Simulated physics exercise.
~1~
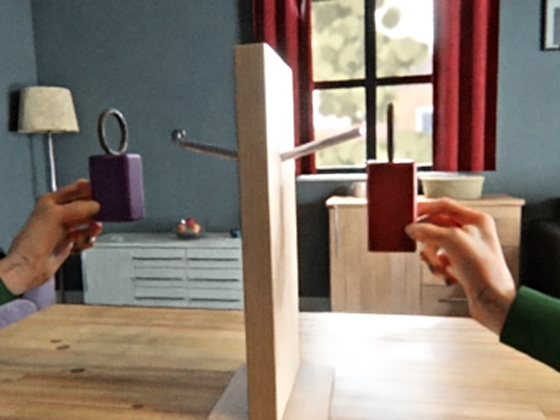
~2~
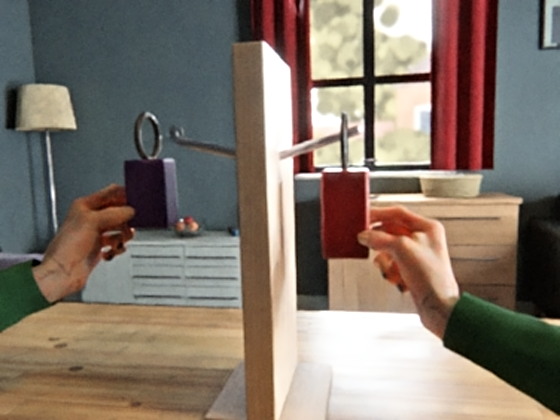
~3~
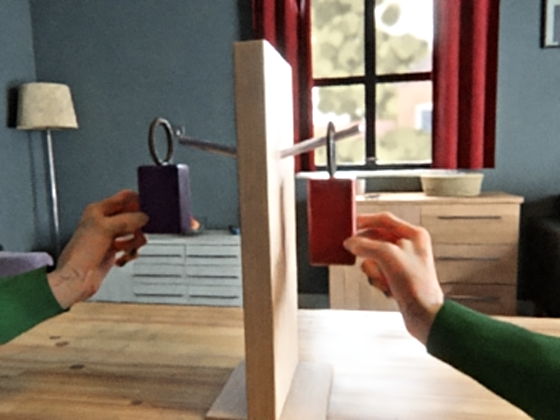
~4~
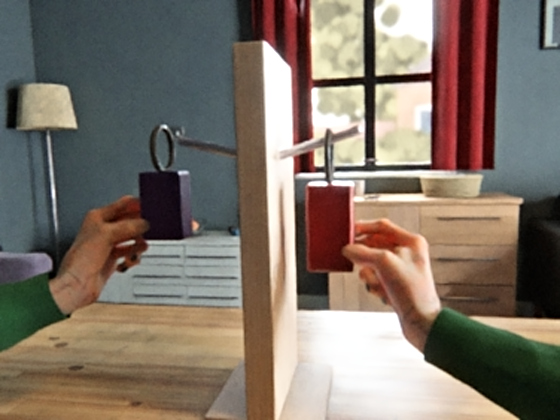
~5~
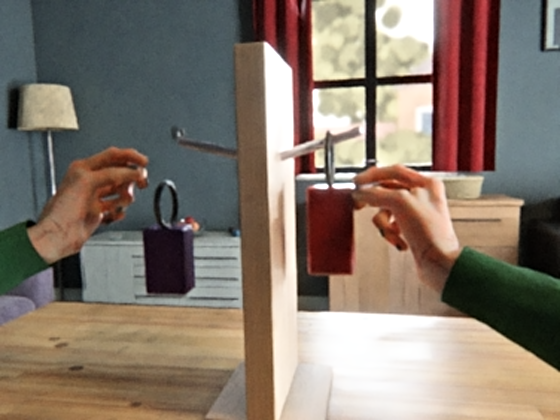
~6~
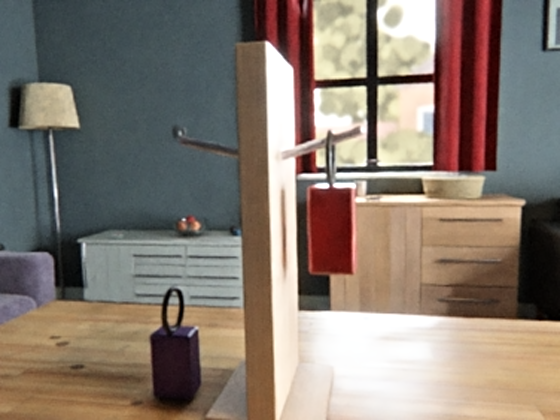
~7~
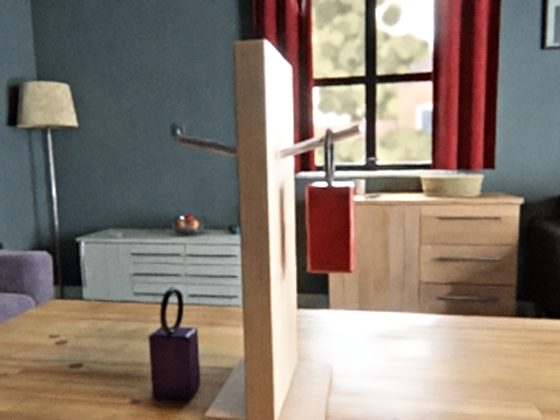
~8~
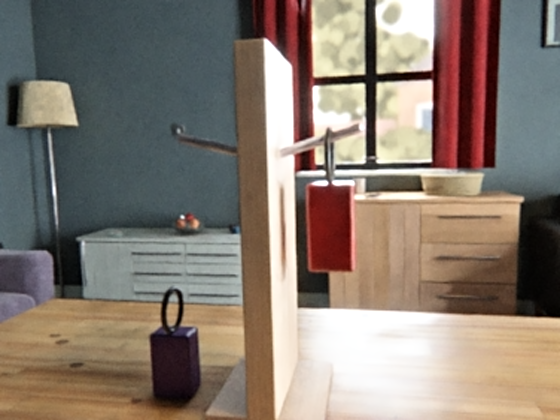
In a living room with blue-grey walls and red curtains, a wooden stand with a thin peg on each side rises from a wooden table. Two green-sleeved hands hold a purple pouch on the left and a red pouch on the right, each topped by a ring. The hands move both pouches inward toward the pegs, then lower them slightly. As the fingers let go, the purple pouch drops while the red one stays hooked. The hands withdraw, leaving the purple pouch upright on the table and the red pouch hanging still from the right peg.
